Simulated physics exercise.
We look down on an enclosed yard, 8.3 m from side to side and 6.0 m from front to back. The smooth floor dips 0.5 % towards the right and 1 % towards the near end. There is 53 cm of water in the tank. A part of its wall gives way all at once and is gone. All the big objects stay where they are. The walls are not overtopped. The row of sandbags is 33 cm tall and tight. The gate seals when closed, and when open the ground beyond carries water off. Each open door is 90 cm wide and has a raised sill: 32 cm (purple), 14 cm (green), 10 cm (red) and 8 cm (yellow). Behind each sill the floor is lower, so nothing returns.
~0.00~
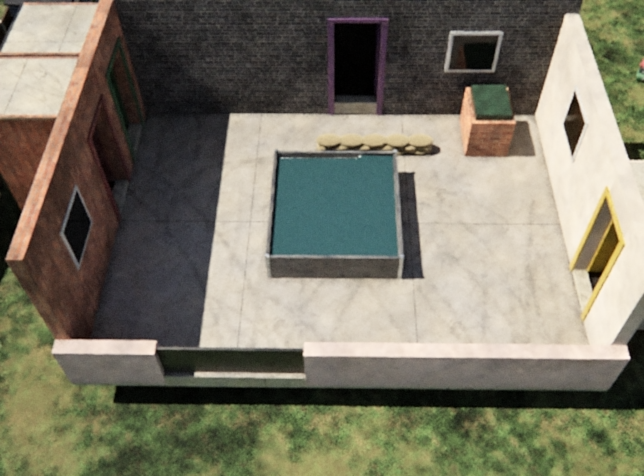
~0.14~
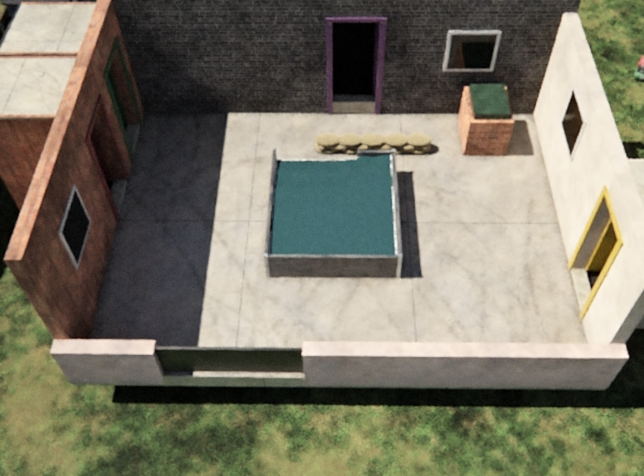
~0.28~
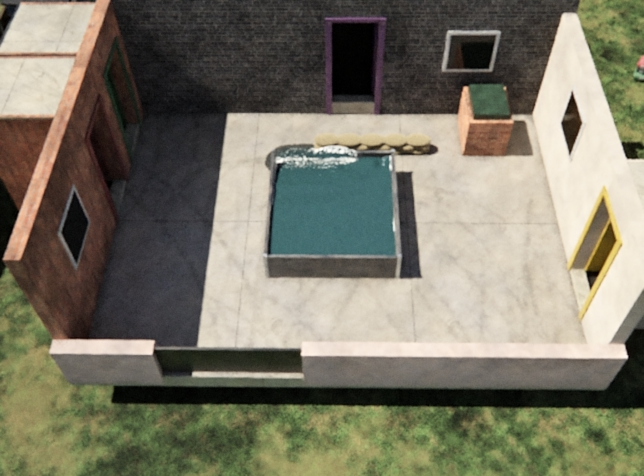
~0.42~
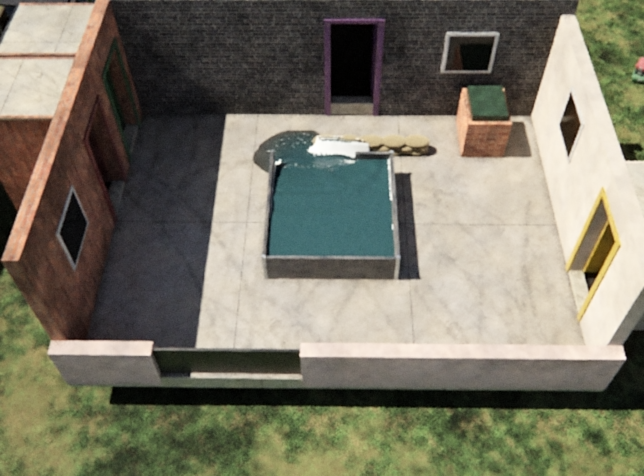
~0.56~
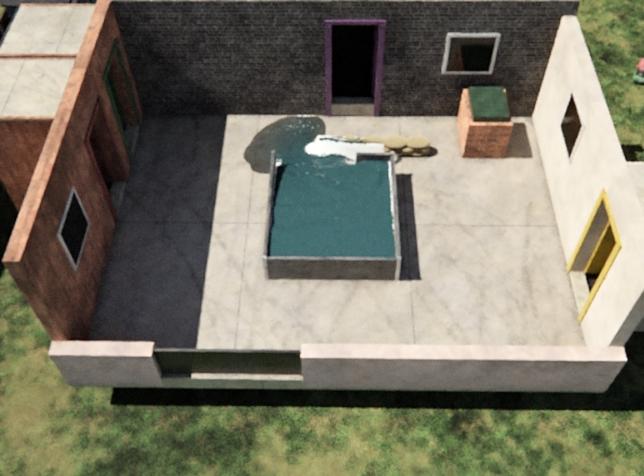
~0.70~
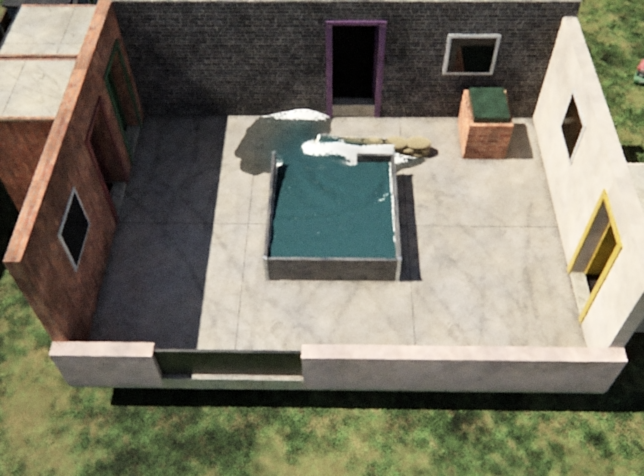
Water pouring from the far side of a square tank in a walled yard, spreading past sandbags toward the dark brick wall.
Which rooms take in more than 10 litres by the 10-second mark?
The water let in: At the purple door it keeps below the limit; at the green door it exceeds the limit; at the red door it keeps below the limit; at the yellow door it stays under the limit.
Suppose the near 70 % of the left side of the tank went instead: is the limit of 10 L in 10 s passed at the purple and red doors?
Then: Purple under, red over.
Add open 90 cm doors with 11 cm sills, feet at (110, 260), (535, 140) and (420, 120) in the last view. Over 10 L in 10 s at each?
In turn: Not over, under, not over.
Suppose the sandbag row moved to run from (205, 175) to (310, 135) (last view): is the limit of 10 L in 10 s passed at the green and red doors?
Then: Green under, red under.
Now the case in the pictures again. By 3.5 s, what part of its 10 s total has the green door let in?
About 60 per cent.
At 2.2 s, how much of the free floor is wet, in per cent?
Some 30 per cent of it.
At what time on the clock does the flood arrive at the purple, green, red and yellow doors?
Arrival: Purple 1.0 s, green 2.0 s, red 2.8 s, yellow 3.4 s.
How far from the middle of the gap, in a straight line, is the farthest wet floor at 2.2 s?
About 4.6 m.
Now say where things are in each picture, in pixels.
The tank at (335, 204) is whole and still, 53 cm deep, in the first picture.
Water pours out on the tank's far side and has run 0.8 m, to a hidden place; typically 10 cm deep outside, 53 cm at the tank's back, in the second picture.
The front is at a hidden place, 1.0 m from the gap on the tank's far side; 1.0 m2 of floor is under water; 53 cm left at the back of the tank, in the third picture.
Water pours out on the tank's far side and has run 1.4 m, to a hidden place; typically 9 cm deep outside, 53 cm at the tank's back, in the fourth picture.
Water pours out on the tank's far side and has run 1.7 m, to (297, 117); typically 7 cm deep outside, 53 cm at the tank's back, in the fifth picture.
Water pours out on the tank's far side and has run 2.1 m, to (419, 160); typically 7 cm deep outside, 53 cm at the tank's back, in the sixth picture.
After 1.4 s water covers 15 % of the floor and is deepest (41 cm) near (336, 159); purple door 7 cm at the sill, 0 L in, green door not reached, red door not reached, yellow door not reached.
After 2.2 s water covers 30 % of the floor and is deepest (38 cm) near (336, 159); purple door 8 cm at the sill, 0 L in, green door 17 cm at the sill, 0 L in, red door not reached, yellow door not reached.
After 3.5 s water covers 40 % of the floor and is deepest (24 cm) near (134, 157); purple door 7 cm at the sill, 0 L in, green door 24 cm at the sill, 48 L in, red door 7 cm at the sill, 0 L in, yellow door 1 cm at the sill, 0 L in.
After 6.0 s water covers 75 % of the floor and is deepest (18 cm) near (336, 159); purple door 5 cm at the sill, 0 L in, green door 11 cm at the sill, 82 L in, red door 7 cm at the sill, 0 L in, yellow door 5 cm at the sill, 0 L in.
After 10.0 s water covers 90 % of the floor and is deepest (13 cm) near (390, 368); purple door 5 cm at the sill, 0 L in, green door 7 cm at the sill, 83 L in, red door 5 cm at the sill, 0 L in, yellow door 6 cm at the sill, 0 L in.
